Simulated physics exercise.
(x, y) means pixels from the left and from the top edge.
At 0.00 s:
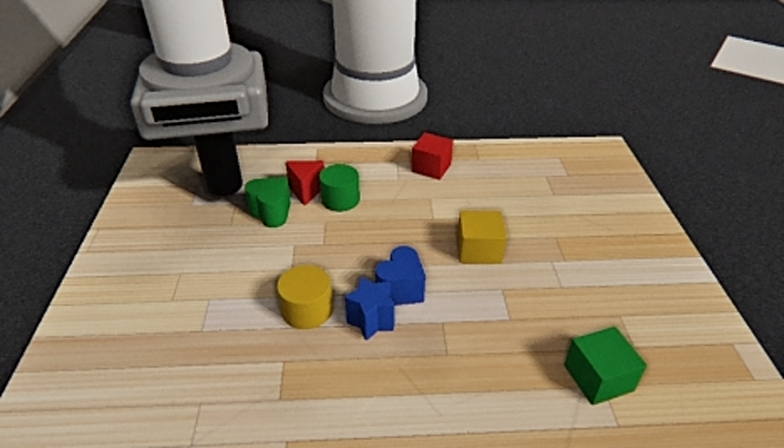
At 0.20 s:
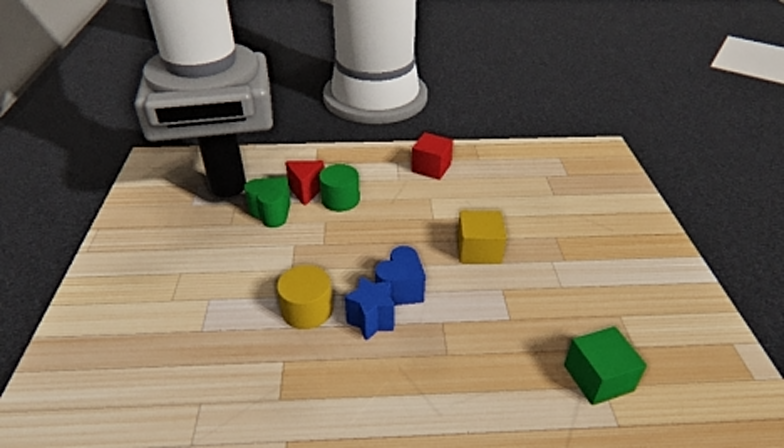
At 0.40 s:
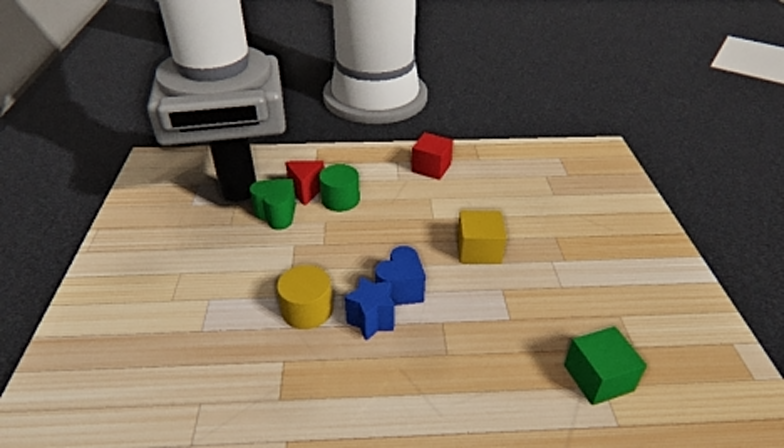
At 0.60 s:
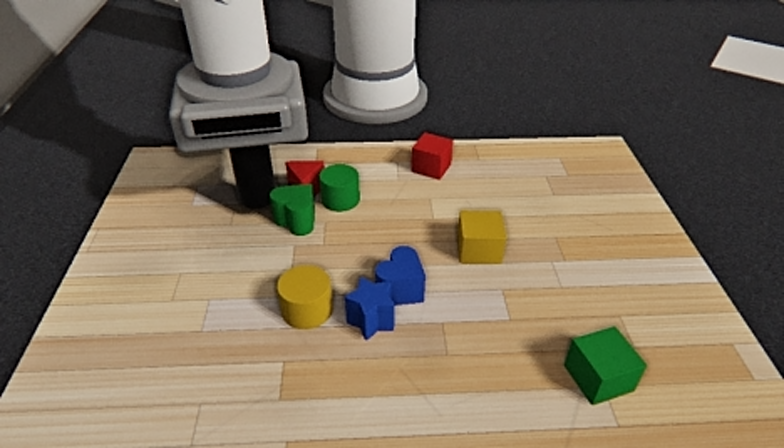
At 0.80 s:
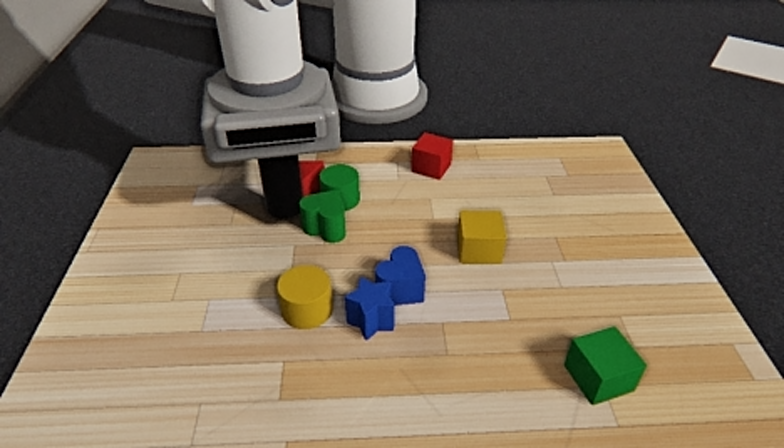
Robot arm with a black bar pushing a green heart block rightward across a wooden board, past a red block, among colourful blocks.
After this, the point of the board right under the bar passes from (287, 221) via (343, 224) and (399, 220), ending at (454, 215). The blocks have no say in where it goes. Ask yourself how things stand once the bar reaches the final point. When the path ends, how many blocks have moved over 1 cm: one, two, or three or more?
One block, no more.
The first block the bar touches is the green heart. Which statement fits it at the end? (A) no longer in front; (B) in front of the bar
A (no longer in front)
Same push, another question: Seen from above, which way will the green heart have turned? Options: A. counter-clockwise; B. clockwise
The one that fits is B, clockwise.
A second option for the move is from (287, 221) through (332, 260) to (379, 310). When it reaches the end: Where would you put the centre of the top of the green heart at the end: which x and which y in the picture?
It should be at (362, 217) by then.
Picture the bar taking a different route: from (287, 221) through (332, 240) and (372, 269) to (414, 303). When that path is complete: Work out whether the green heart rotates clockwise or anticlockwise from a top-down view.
If we look at it from overhead, the green heart pivots counter-clockwise.
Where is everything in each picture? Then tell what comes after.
In the first frame, lower end of the bar (225, 187), tops of blocks, green heart (267, 188), green round block (339, 175).
In the second frame, bar (229, 188), blocks as before.
In the third frame, bar (240, 192), green heart (273, 190).
In the fourth frame, bar (258, 199), green heart (294, 196).
In the fifth frame, bar (286, 209), green heart (325, 203), green round block (339, 175).
What follows on the original path. One third of the way, bar (344, 212); green heart (383, 210), turned 15° clockwise.
Two thirds of the way, bar (400, 207); green heart (422, 218), turned 80° clockwise.
At the end, bar (456, 203); green heart (432, 218), turned 120° clockwise; green round block not moved.
